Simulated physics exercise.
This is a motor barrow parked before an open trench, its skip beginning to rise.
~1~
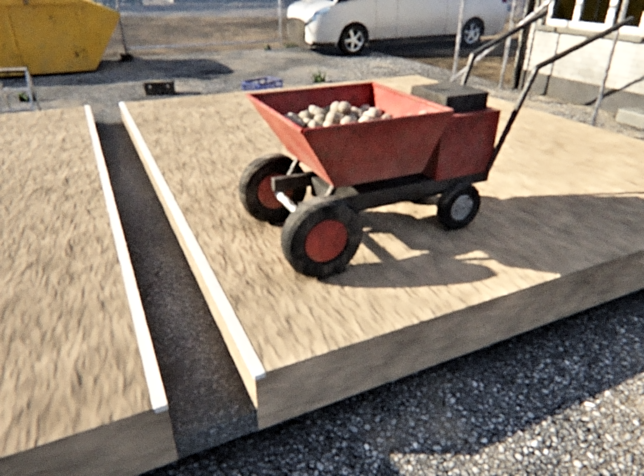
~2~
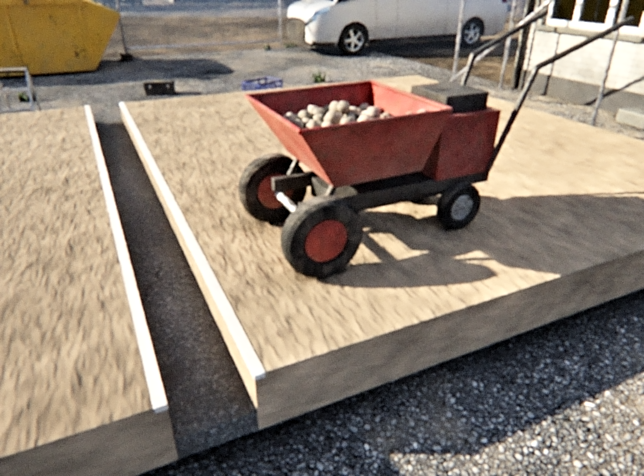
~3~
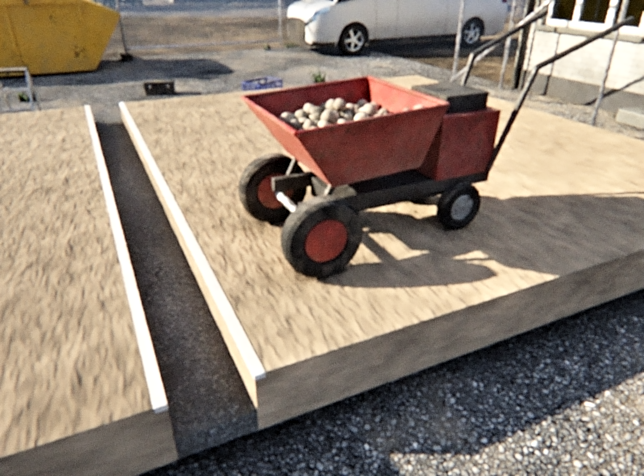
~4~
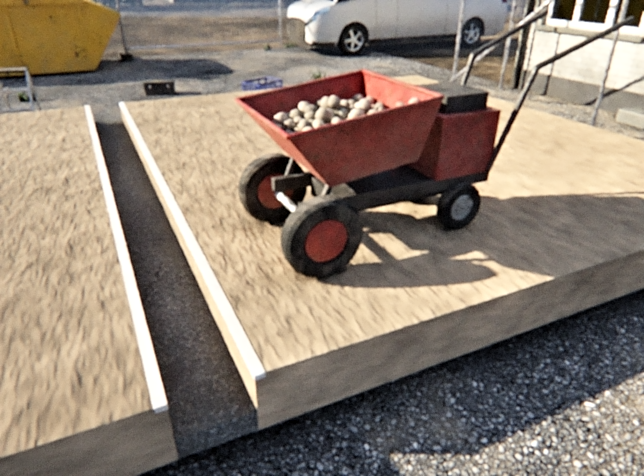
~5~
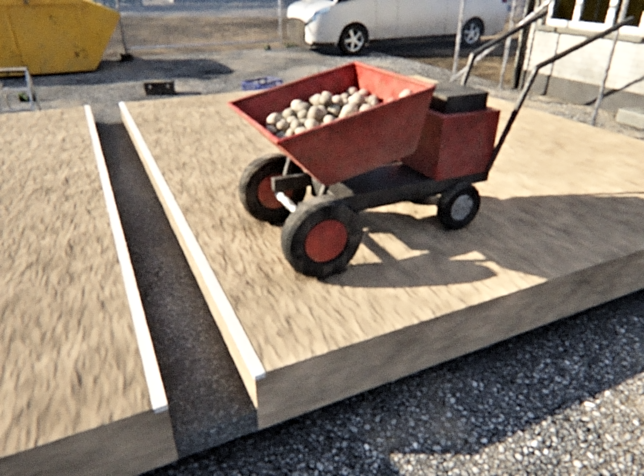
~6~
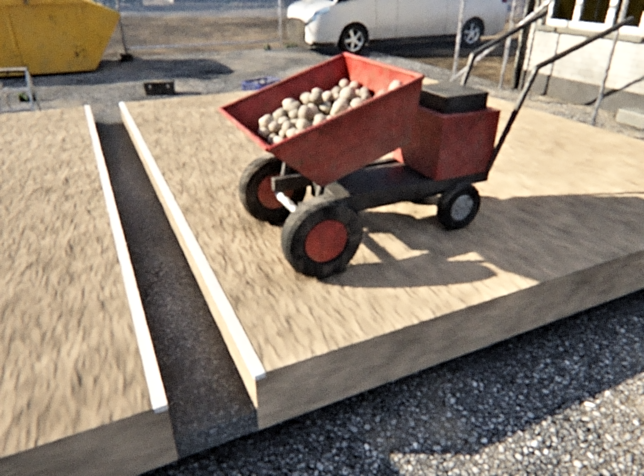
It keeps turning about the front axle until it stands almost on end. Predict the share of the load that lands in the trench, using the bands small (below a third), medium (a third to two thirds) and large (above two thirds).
Large.
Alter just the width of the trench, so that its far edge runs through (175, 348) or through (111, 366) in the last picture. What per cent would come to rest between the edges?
Roughly 60 percent first and 100 percent second.
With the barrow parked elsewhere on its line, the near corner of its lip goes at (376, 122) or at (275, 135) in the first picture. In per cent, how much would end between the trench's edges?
Roughly 40 per cent, and 60 per cent.
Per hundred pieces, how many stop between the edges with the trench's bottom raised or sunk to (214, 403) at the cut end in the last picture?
The share would be roughly 70 per cent.
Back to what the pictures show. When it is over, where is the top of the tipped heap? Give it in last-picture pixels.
Settled peak, approx. (160, 265).
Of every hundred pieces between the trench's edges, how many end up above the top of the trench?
Roughly 10 %.
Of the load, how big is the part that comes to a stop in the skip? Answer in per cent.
Around 0 %.
Soon after the last picture, skip tipped steeply; all in the skip.
A little later, skip tipped right over; most in the skip; about a quarter in or heaped over the trench; a stray few beyond it; a stray few falling.
Later still, skip tipped right over; a stray few in the skip; most in or heaped over the trench; a small part beyond it.
At rest, skip tipped right over; a stray few short of the trench; nearly all in or heaped over the trench; a small part beyond it.
